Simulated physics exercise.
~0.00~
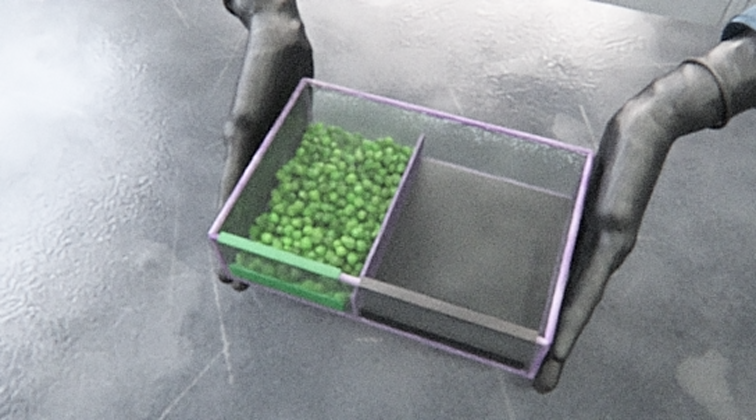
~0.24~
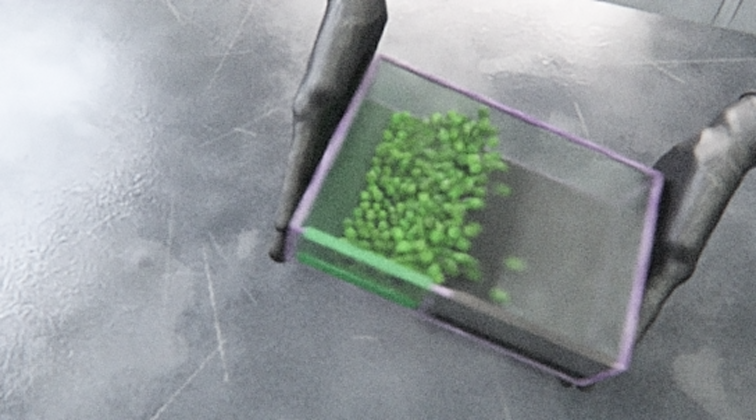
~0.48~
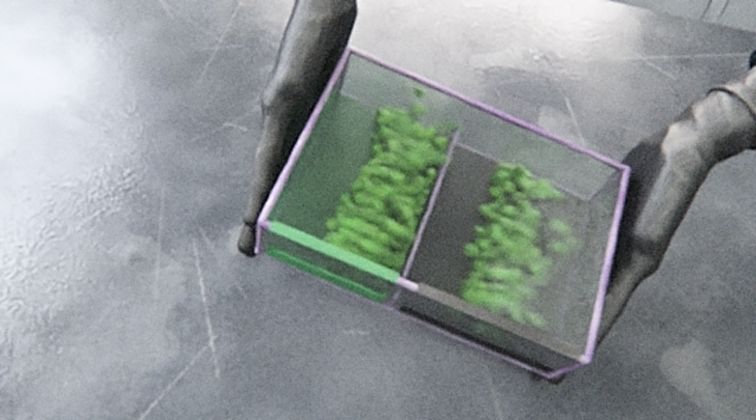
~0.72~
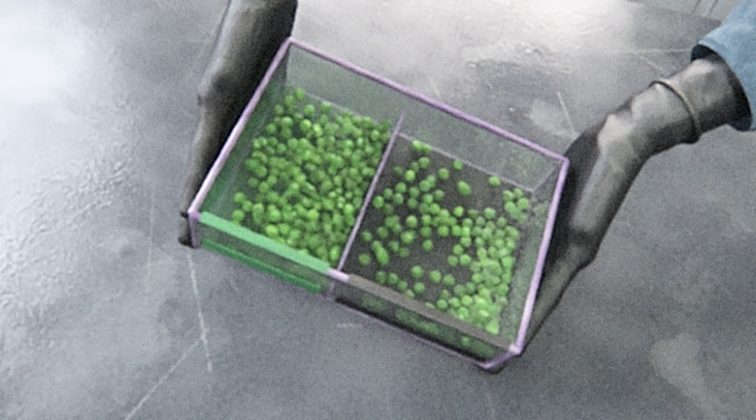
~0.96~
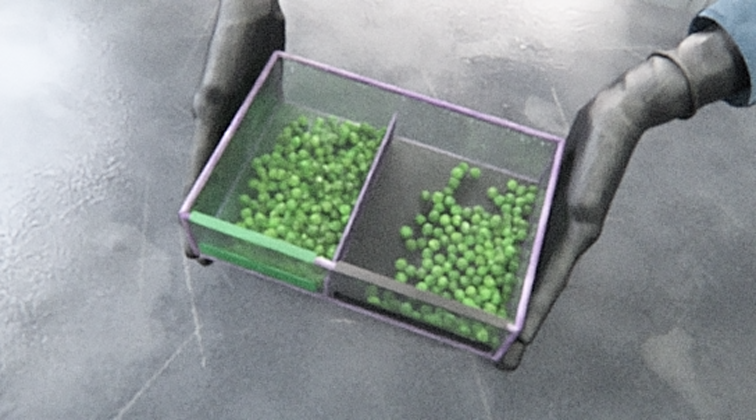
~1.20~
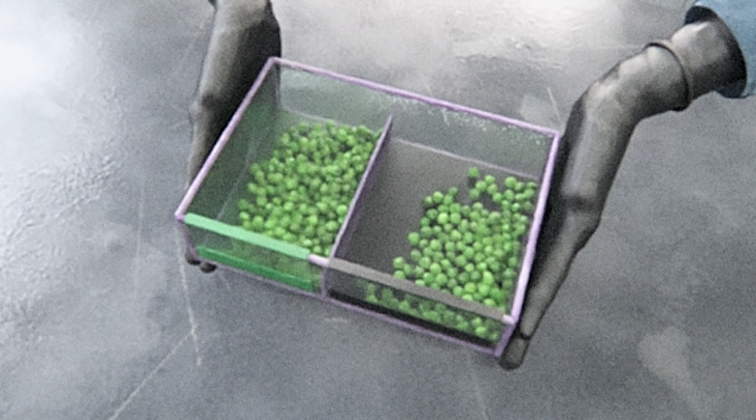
On a scratched grey surface, dark-gloved hands shake and tilt a clear divided box, spilling some green peas into the right compartment.
